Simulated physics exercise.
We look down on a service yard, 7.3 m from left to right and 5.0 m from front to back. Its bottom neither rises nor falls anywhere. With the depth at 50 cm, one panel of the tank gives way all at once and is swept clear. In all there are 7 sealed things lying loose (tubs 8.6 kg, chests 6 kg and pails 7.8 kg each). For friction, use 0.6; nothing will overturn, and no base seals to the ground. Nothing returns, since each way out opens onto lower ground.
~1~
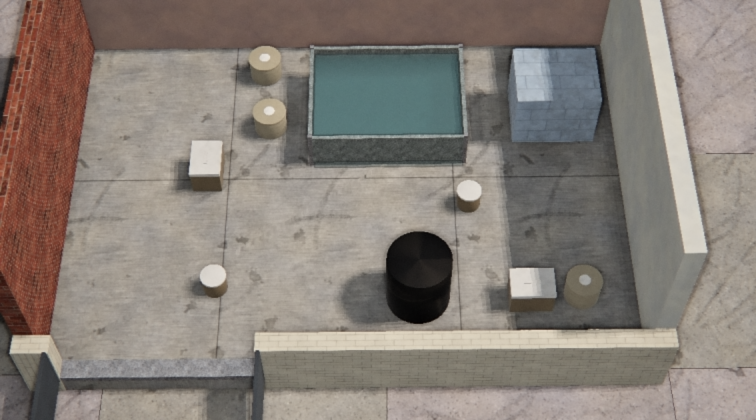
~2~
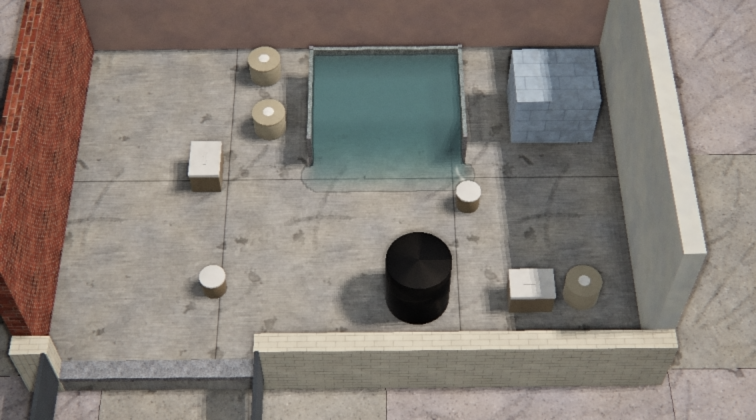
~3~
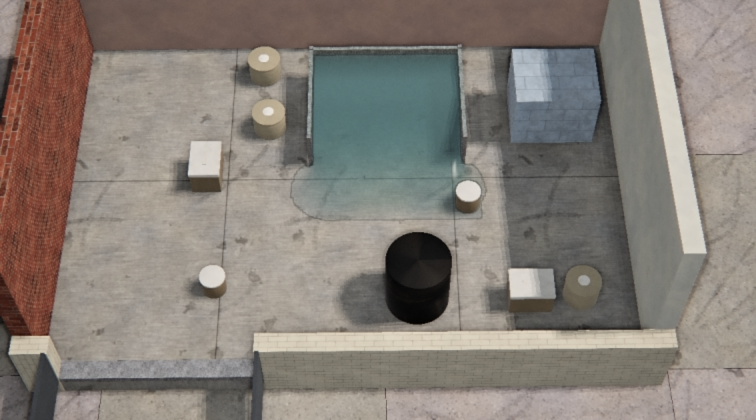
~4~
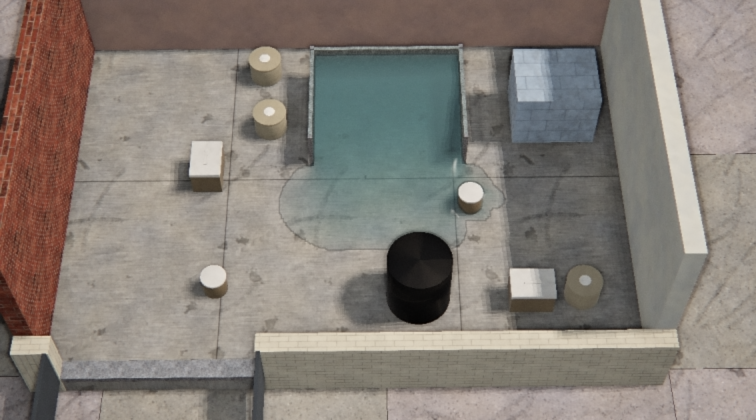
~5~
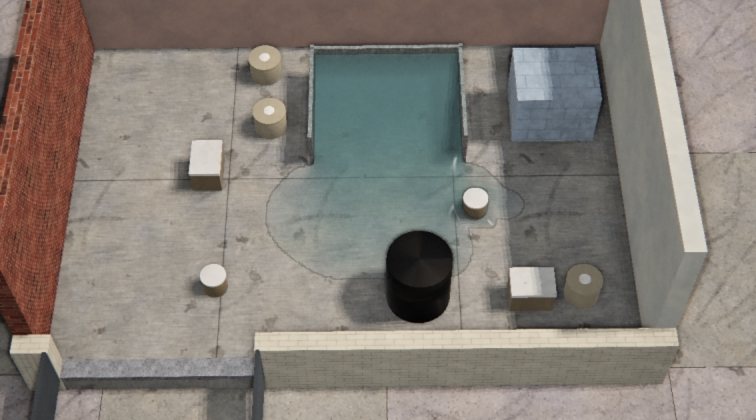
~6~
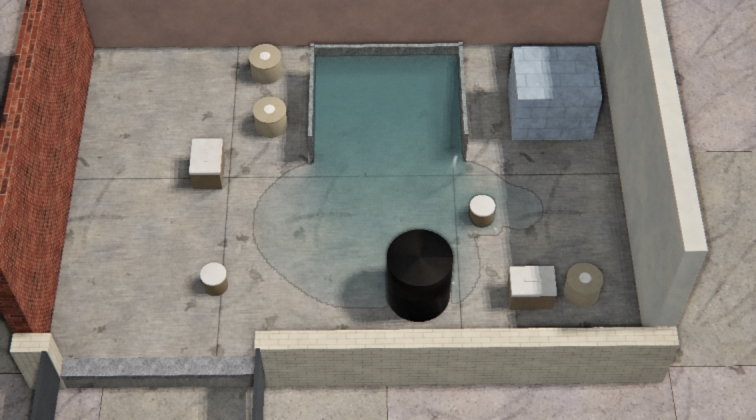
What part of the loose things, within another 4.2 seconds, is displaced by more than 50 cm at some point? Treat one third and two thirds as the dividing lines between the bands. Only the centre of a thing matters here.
I expect one to two thirds of them.
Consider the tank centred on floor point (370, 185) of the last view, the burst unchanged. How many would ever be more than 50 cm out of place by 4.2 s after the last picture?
In that case the number is 2.
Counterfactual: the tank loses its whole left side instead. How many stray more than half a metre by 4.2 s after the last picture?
Then it comes to 3 of them.
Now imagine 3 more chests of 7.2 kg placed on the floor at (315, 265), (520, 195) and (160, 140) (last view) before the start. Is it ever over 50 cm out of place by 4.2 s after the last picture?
Outcome: Breaks the threshold first, stays within next, stays within last.
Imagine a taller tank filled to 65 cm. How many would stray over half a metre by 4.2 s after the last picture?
The answer would then be 4.
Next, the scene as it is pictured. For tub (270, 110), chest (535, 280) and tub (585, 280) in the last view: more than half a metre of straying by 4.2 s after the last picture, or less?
Within the mark, beyond the mark, beyond the mark.
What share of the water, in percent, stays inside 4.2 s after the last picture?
Close to 86 in a hundred parts remain.
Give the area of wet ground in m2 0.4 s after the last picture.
About 12 m2.
Then, 0.4 s after the last picture 1 of 7 are over 50 cm from their spots; 0 afloat.
Then, 1.5 s after the last picture 1 of 7 are over 50 cm from their spots; 1 afloat.
Then, 2.8 s after the last picture 2 of 7 are over 50 cm from their spots; 3 afloat.
Then, 4.2 s after the last picture 2 of 7 are over 50 cm from their spots, and 3 have been at some point; 2 afloat.
